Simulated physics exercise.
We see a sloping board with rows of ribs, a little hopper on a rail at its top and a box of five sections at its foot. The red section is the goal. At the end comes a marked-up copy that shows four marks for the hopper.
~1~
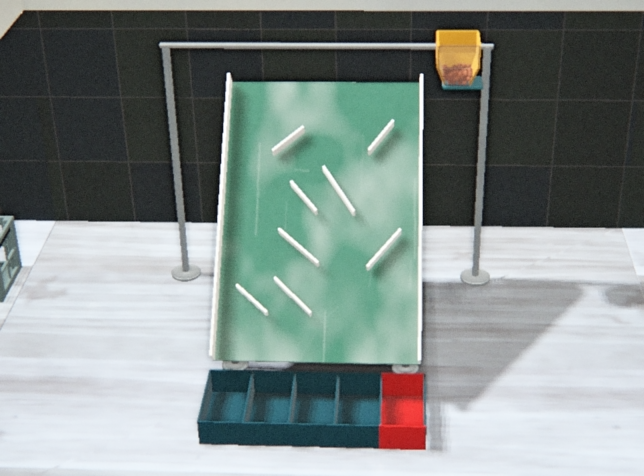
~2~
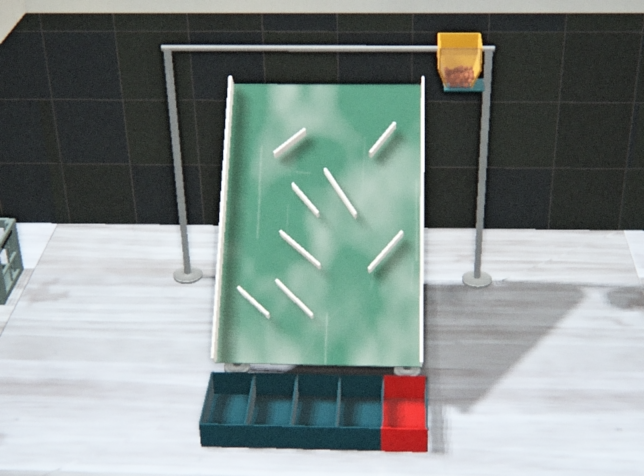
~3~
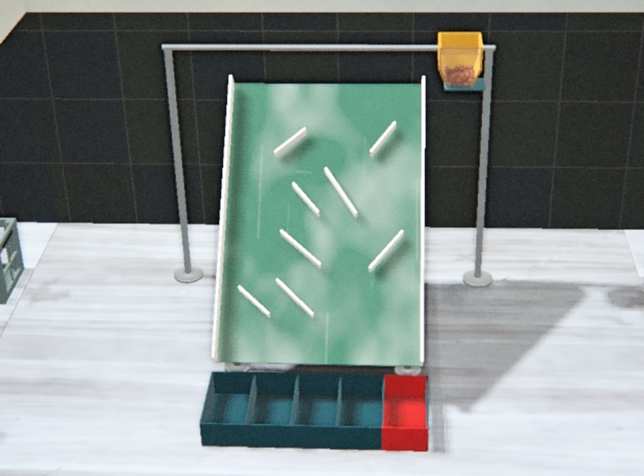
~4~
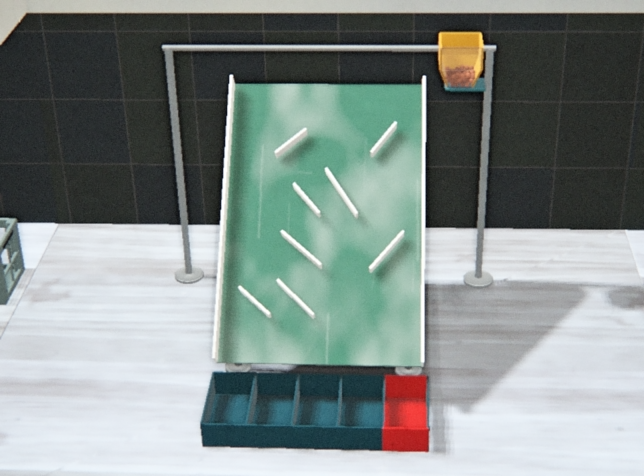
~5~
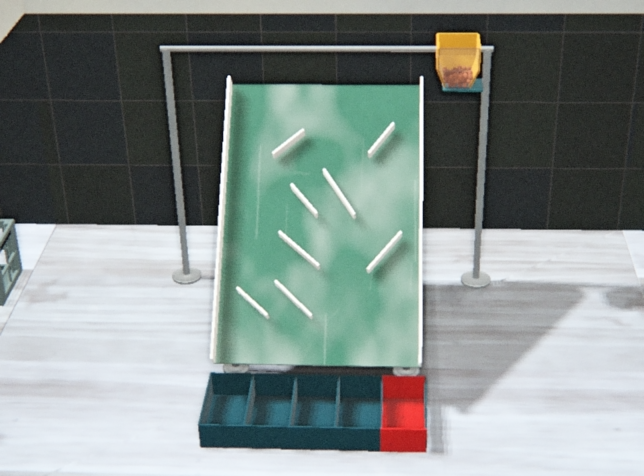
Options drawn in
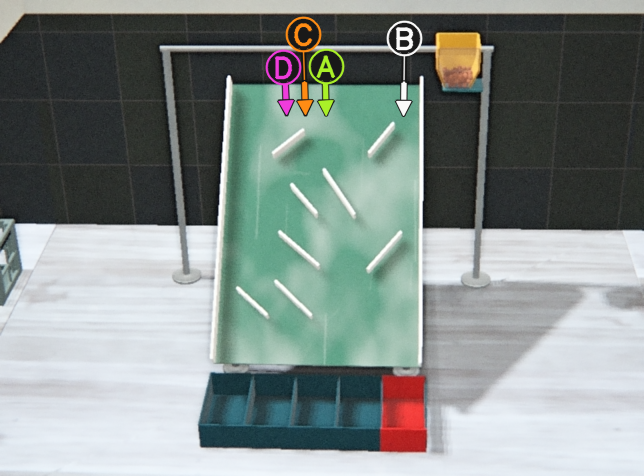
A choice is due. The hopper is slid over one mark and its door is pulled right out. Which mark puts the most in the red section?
Mark B does it best.
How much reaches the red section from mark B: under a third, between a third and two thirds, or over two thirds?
Mark B gives between a third and two thirds.
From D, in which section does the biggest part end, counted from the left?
It is the first one.
On the marked copy, mark A meets the board at (326, 110); mark B meets the board at (403, 110); mark C meets the board at (305, 109); mark D meets the board at (286, 109).
With A, not one piece in the red section, almost all in other sections, about a tenth outside the box.
With B, roughly half in the red section, roughly half in other sections.
With C, just a few in the red section, almost all in other sections, just a few outside the box.
With D, not one piece in the red section, almost all in other sections, just a few outside the box.
